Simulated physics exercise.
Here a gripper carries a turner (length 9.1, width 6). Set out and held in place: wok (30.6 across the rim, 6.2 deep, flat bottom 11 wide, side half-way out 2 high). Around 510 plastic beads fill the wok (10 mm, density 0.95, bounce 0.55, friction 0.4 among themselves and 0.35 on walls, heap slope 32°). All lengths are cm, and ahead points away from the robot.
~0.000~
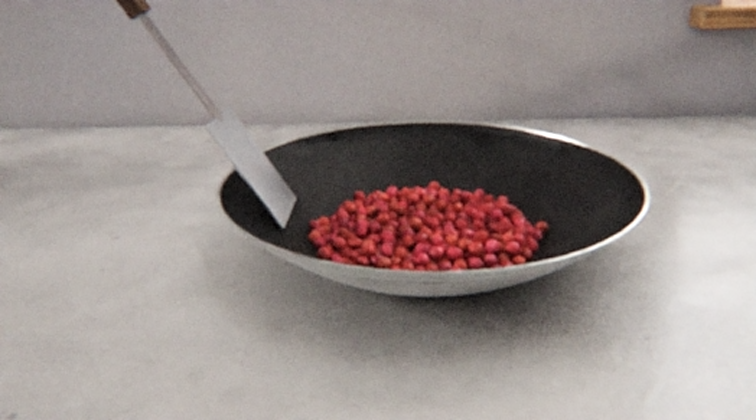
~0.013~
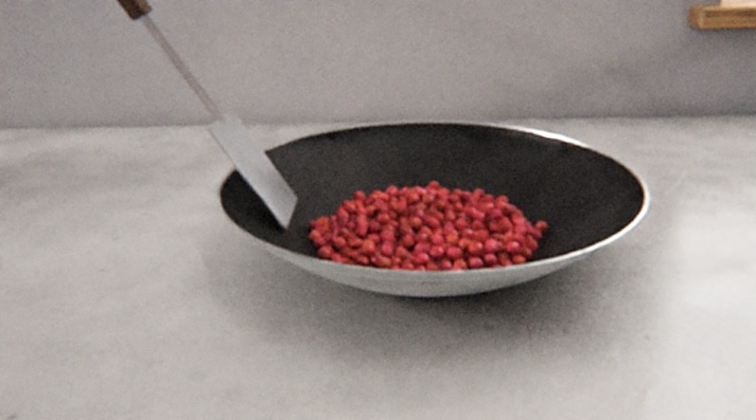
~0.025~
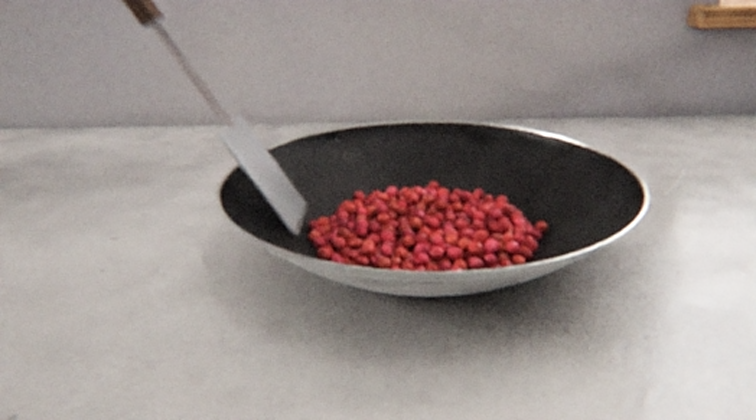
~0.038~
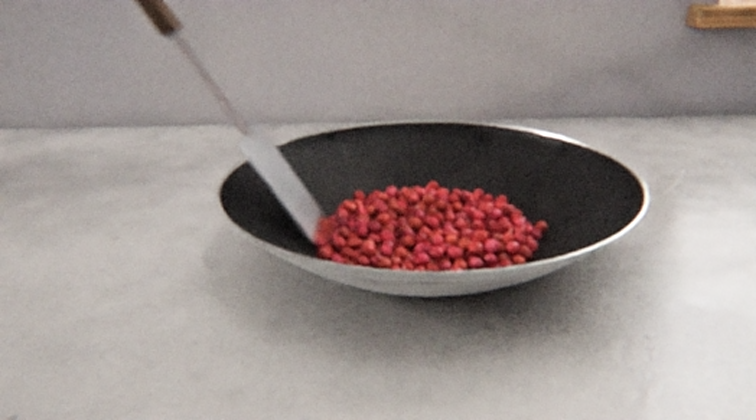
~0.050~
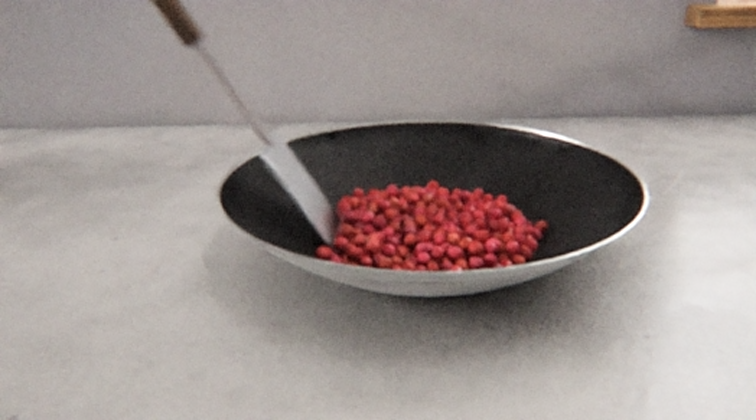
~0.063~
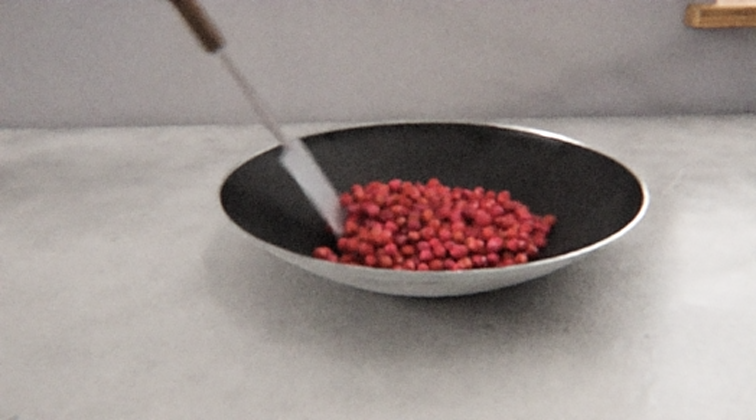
A wide black wok sat on a gray counter with a pile of red beads inside, while a metal turner slid in from the left and pushed the near edge of the pile slightly rightward.
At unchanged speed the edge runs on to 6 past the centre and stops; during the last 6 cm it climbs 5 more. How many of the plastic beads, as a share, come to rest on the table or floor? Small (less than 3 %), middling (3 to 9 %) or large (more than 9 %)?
On the table or floor the share is middling, 3 to 9 %.
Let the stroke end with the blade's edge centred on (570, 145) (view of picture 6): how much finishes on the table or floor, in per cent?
About 20 per cent.
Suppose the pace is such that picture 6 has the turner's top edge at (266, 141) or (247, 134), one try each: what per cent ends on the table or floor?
About 0 and 0 per cent.
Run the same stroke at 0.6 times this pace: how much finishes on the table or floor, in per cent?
About 0 per cent.
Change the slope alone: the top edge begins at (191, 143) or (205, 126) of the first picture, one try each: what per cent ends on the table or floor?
About 5 and 5 per cent.
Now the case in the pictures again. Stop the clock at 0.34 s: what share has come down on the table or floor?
Some 4 per cent.
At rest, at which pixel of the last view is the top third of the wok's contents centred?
Around (524, 217).
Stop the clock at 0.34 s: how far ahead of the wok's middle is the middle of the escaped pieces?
About 30 cm.
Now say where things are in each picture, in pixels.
In the first frame, turner top edge at (218, 117), sloping 59°; upper third of the load around (427, 227), from x 315 to 540, top at y 185; 506 in the wok.
In the second frame, turner top edge at (219, 118), sloping 59°; upper third of the load around (427, 227), from x 315 to 540, top at y 185.
In the third frame, turner top edge at (229, 123), sloping 59°; upper third of the load around (427, 227), from x 315 to 540, top at y 185.
In the fourth frame, turner top edge at (248, 133), sloping 59°; upper third of the load around (428, 227), from x 320 to 540, top at y 185.
In the fifth frame, turner top edge at (268, 142), sloping 59°; upper third of the load around (424, 224), from x 320 to 540, top at y 185.
In the sixth frame, turner top edge at (289, 148), sloping 59°; upper third of the load around (428, 219), from x 320 to 550, top at y 185; 506 in the wok.
After 0.09 s, sloping 59°, highest piece 7 above the table; 506 in the wok.
After 0.12 s, sloping 59°, highest piece 9 above the table; 506 in the wok.
After 0.34 s, sloping 59°, highest piece 7 above the table; 482 in the wok, 17 on the table or floor, 7 on the blade or in flight.
After 1.39 s, sloping 59°, highest piece 5 above the table; 482 in the wok, 24 on the table or floor.
At rest, 482 in the wok, 24 on the table or floor. That is 5 % on the table or floor.
